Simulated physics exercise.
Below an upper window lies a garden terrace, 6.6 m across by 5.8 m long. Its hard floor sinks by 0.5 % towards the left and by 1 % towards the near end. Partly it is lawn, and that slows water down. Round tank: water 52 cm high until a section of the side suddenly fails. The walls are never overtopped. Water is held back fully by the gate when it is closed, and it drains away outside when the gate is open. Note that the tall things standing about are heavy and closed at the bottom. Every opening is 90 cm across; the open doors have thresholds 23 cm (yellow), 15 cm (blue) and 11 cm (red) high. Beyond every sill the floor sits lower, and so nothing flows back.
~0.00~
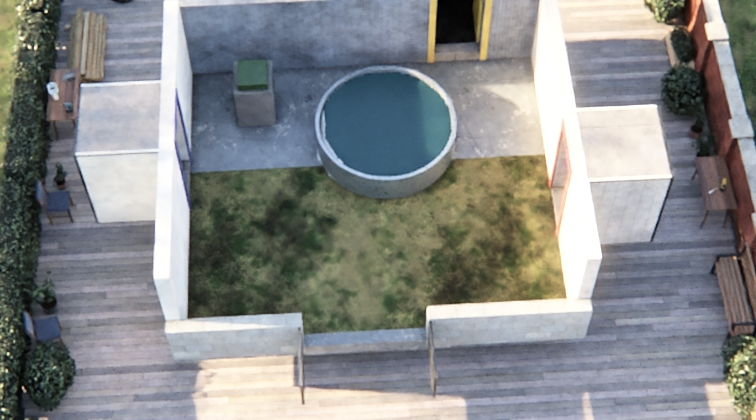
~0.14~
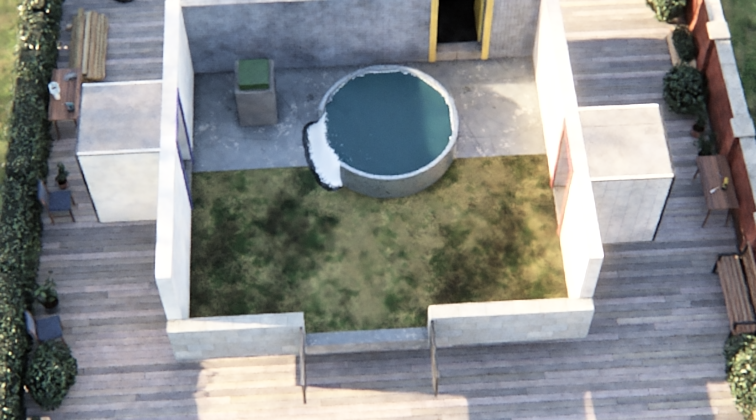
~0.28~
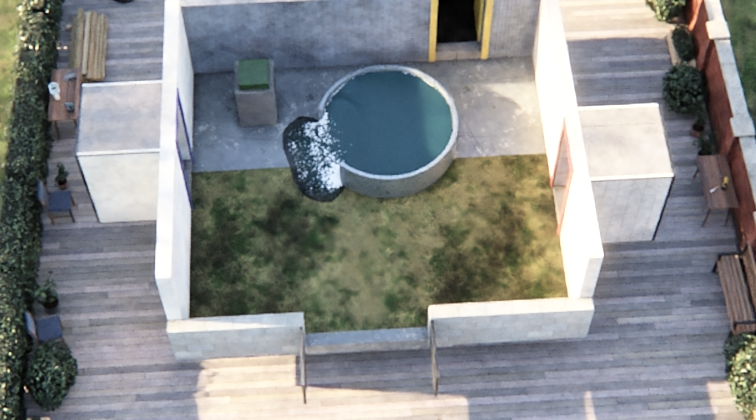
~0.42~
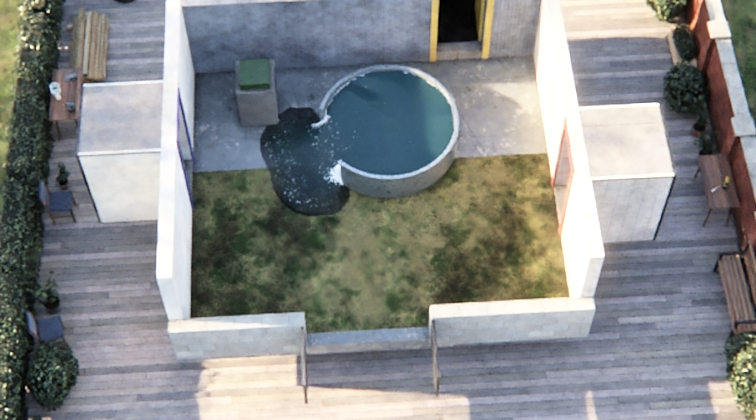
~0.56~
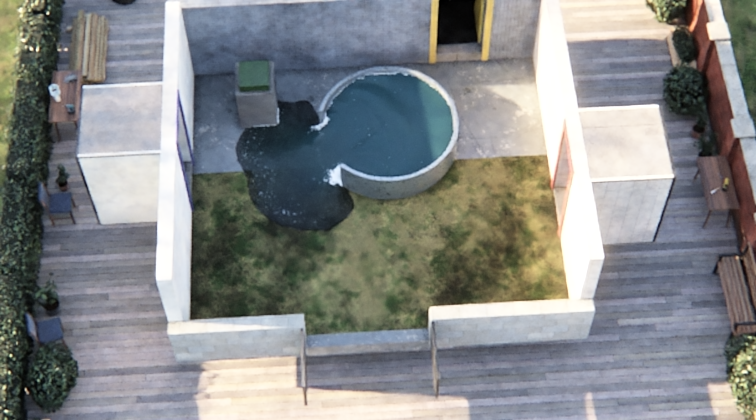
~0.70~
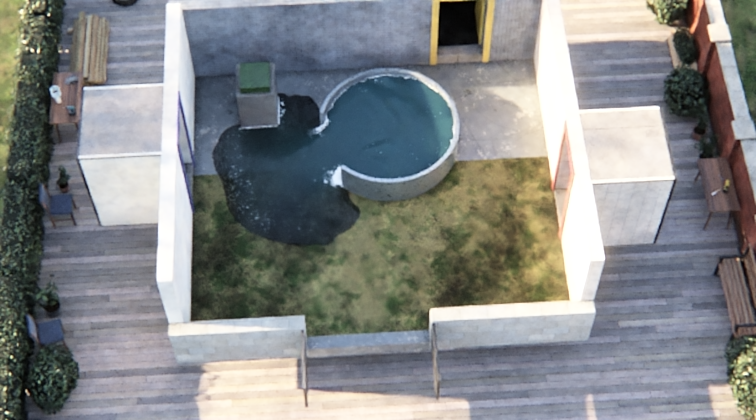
Walled garden terrace seen from above, water bursting from the left side of a round tank and spreading over paving and grass.
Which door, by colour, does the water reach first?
The blue door.
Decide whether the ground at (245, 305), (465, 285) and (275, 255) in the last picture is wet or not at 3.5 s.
Going through the three points: Awash, then not yet touched, then awash.
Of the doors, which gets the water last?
Last: Red.
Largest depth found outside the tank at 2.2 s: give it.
I'd put it at close to 30 cm.
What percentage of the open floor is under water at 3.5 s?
45 %.
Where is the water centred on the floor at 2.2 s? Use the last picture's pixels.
I'd say somewhere around (326, 161).
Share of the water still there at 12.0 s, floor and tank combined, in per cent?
Share still there: About 84 %.
After 1.4 s water covers 25 % of the floor and is deepest (27 cm) near (194, 176); yellow door not reached, blue door reached at 1.0 s, red door not reached.
After 2.2 s water covers 35 % of the floor and is deepest (30 cm) near (194, 144); yellow door not reached, blue door reached at 1.0 s, red door not reached.
After 3.5 s water covers 45 % of the floor and is deepest (24 cm) near (191, 343); yellow door not reached, blue door reached at 1.0 s, red door not reached.
After 7.0 s water covers 70 % of the floor and is deepest (16 cm) near (191, 343); yellow door reached at 5.3 s, blue door reached at 1.0 s, red door not reached.
After 12.0 s water covers 95 % of the floor and is deepest (12 cm) near (191, 343); yellow door reached at 5.3 s, blue door reached at 1.0 s, red door reached at 10.0 s.
